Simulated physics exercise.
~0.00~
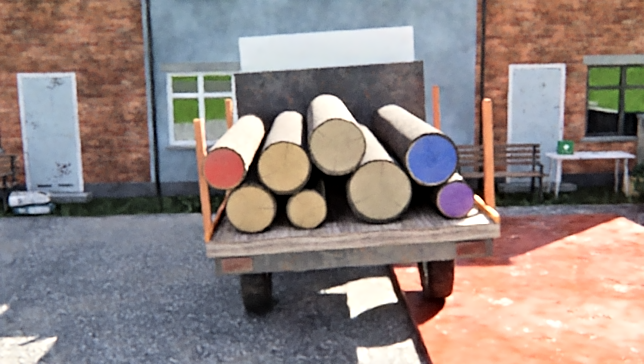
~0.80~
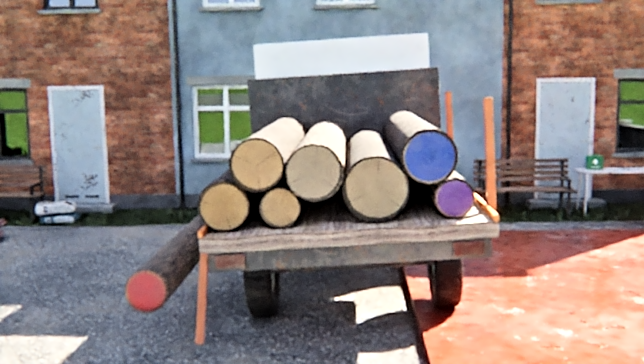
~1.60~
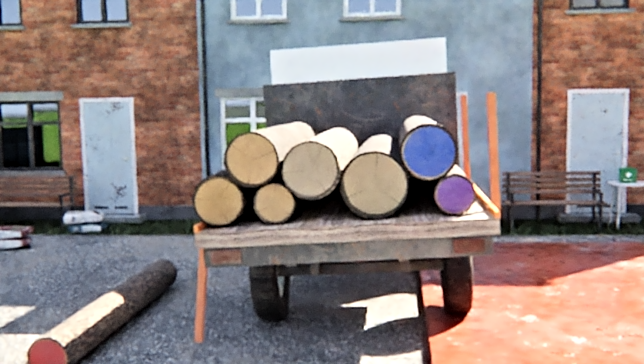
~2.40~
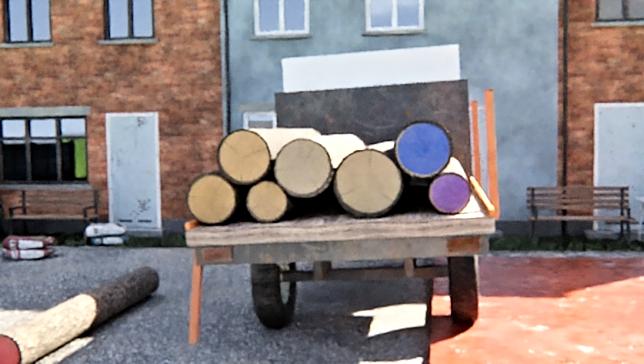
The red-ended log drops off the trailer's left side to the ground; the others stay aboard.
